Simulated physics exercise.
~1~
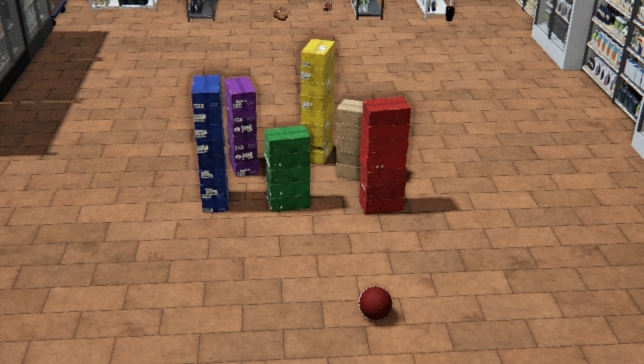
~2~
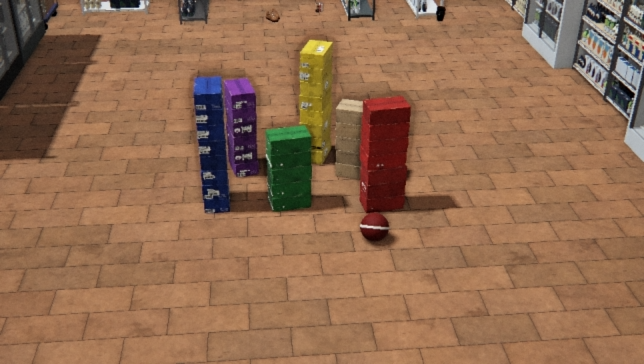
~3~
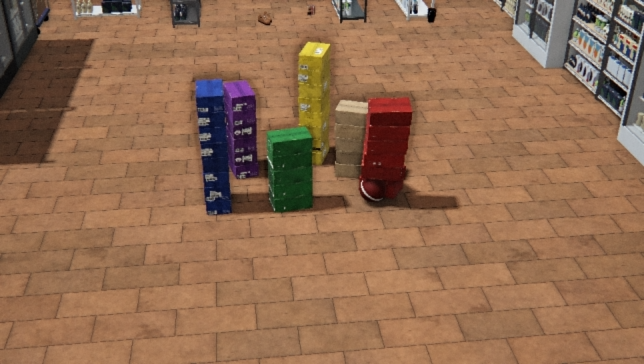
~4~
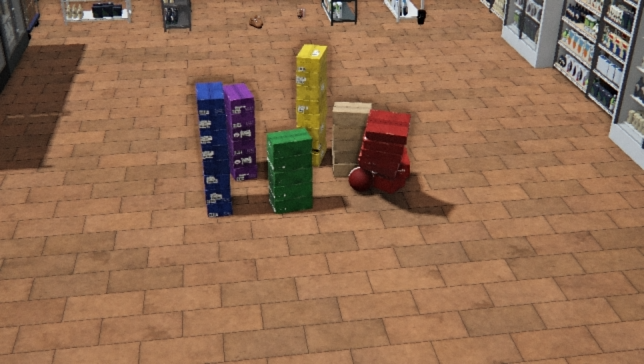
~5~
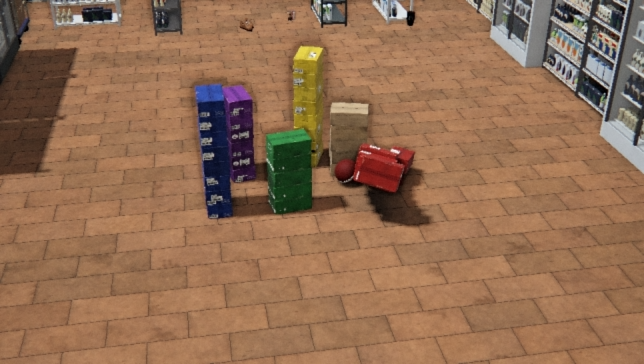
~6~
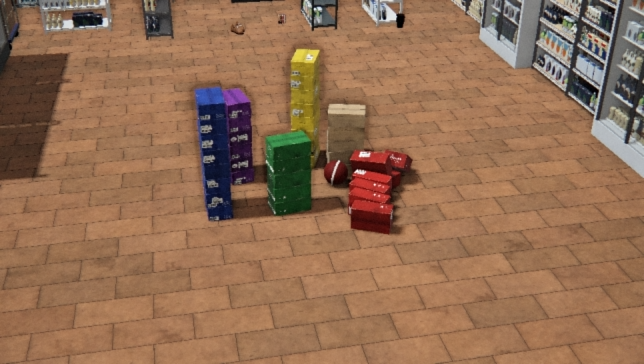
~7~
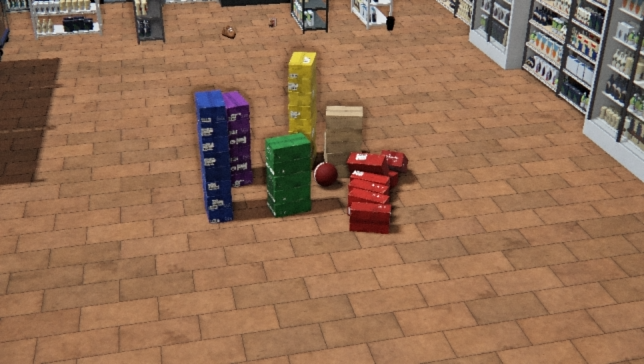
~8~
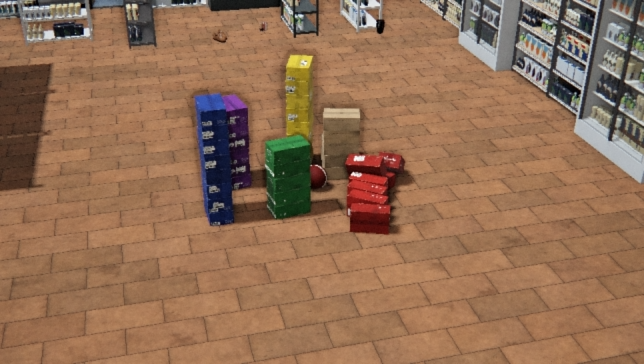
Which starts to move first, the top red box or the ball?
The ball starts to move first, rolling up to the red stack while the top red box is still in place. The top red box only moves afterwards, as the stack tips over.
At first, a dark red ball lies on the tiled floor of a shop, in front of six stacks of boxes coloured blue, purple, green, yellow, tan and red. It rolls away from the viewer and runs into the foot of the red stack, which begins to lean. As the ball pushes on and veers left, the red stack topples, its upper boxes dropping towards the viewer. The fallen boxes settle in a heap on the floor. The ball rolls slowly left until it is partly hidden behind the green stack, and the other five stacks remain standing.
